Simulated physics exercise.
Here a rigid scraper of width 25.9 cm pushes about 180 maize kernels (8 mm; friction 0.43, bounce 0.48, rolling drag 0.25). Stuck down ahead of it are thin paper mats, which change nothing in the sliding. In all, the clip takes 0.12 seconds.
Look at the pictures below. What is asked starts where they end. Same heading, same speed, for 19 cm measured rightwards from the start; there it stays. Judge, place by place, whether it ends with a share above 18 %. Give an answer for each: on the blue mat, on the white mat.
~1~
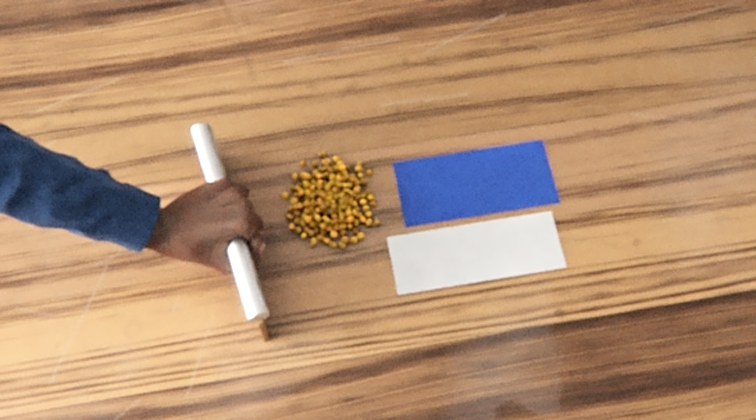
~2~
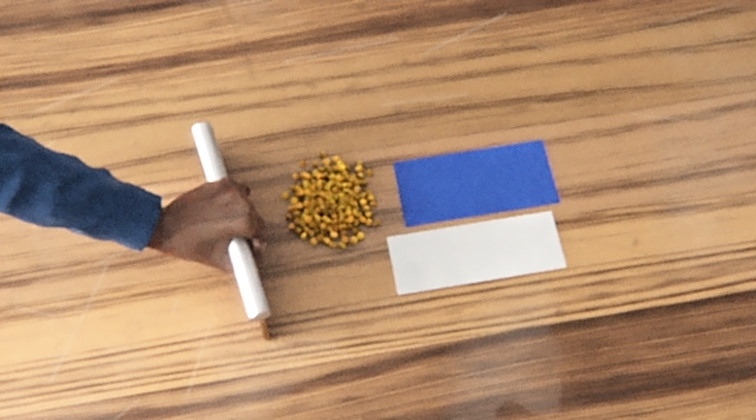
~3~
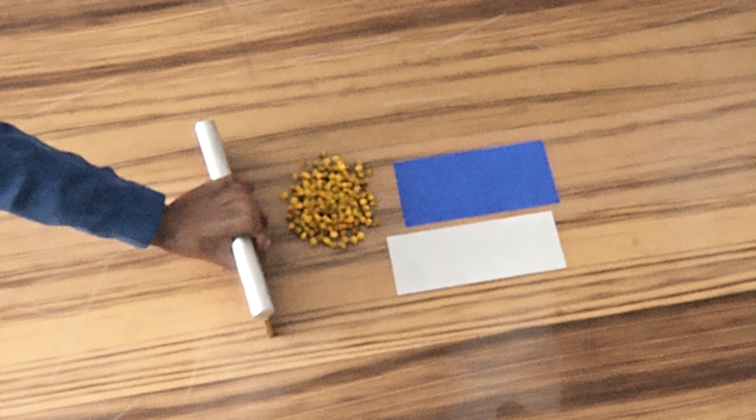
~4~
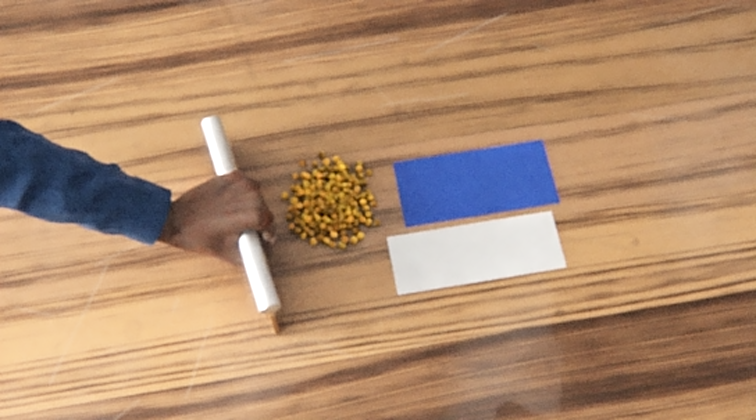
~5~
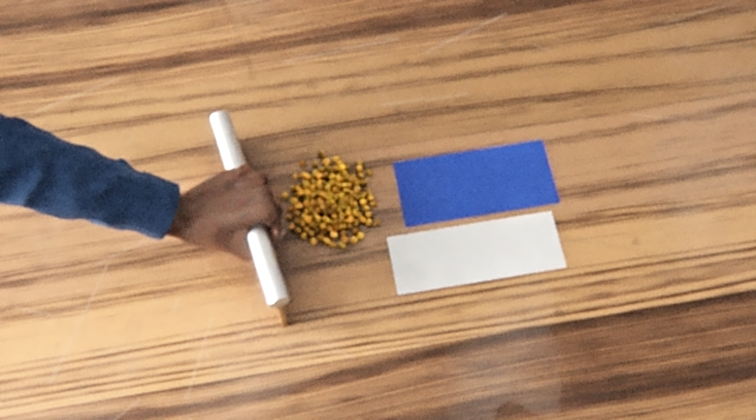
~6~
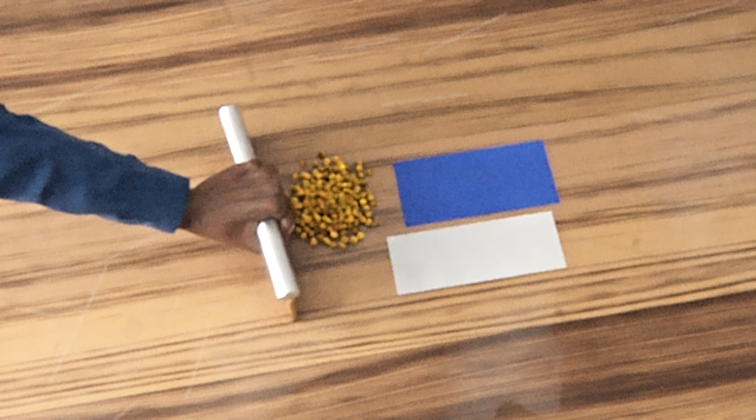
Blue mat - above; white mat - not above.
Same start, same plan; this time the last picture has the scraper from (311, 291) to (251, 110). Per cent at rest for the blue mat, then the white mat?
Blue mat 35, white mat 5.
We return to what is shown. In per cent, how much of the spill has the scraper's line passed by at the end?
Around 0 percent.
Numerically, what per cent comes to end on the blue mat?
About 45 percent.
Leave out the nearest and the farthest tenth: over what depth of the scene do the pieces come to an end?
About 14 cm.
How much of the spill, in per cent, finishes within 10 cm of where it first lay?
5 per cent or thereabouts.
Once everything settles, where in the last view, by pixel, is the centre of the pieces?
Close to (414, 157).
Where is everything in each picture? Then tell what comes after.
The first picture shows scraper from (261, 323) to (204, 137); moved 0.0 cm; 0 pieces shifted; middle of the spill at (329, 198); white mat at (476, 252); blue mat at (476, 183).
The second picture shows scraper from (262, 323) to (205, 137); moved 0.2 cm; 0 pieces shifted; middle of the spill at (329, 198).
The third picture shows scraper from (266, 320) to (209, 135); moved 0.7 cm; 0 pieces shifted; middle of the spill at (329, 198).
The fourth picture shows scraper from (272, 316) to (215, 131); moved 1.5 cm; 0 pieces shifted; middle of the spill at (329, 198).
The fifth picture shows scraper from (281, 309) to (223, 126); moved 2.7 cm; 0 pieces shifted; middle of the spill at (329, 198).
The sixth picture shows scraper from (291, 303) to (232, 120); moved 4.1 cm; 0 pieces shifted; middle of the spill at (329, 198); white mat at (476, 252); blue mat at (476, 183).
Then, 0.21 s after the last picture, scraper 15 cm from its start, spill 12 cm wide; off the mats 100 %.
Then, 0.40 s after the last picture, scraper 22 cm from its start, spill 16 cm wide; white mat 5 %, blue mat 45 %, off the mats 50 %.
Then, 0.57 s after the last picture, scraper 22 cm from its start, spill 17 cm wide; white mat 5 %, blue mat 45 %, off the mats 50 %.
In the end, white mat 5 %, blue mat 45 %, off the mats 50 %.
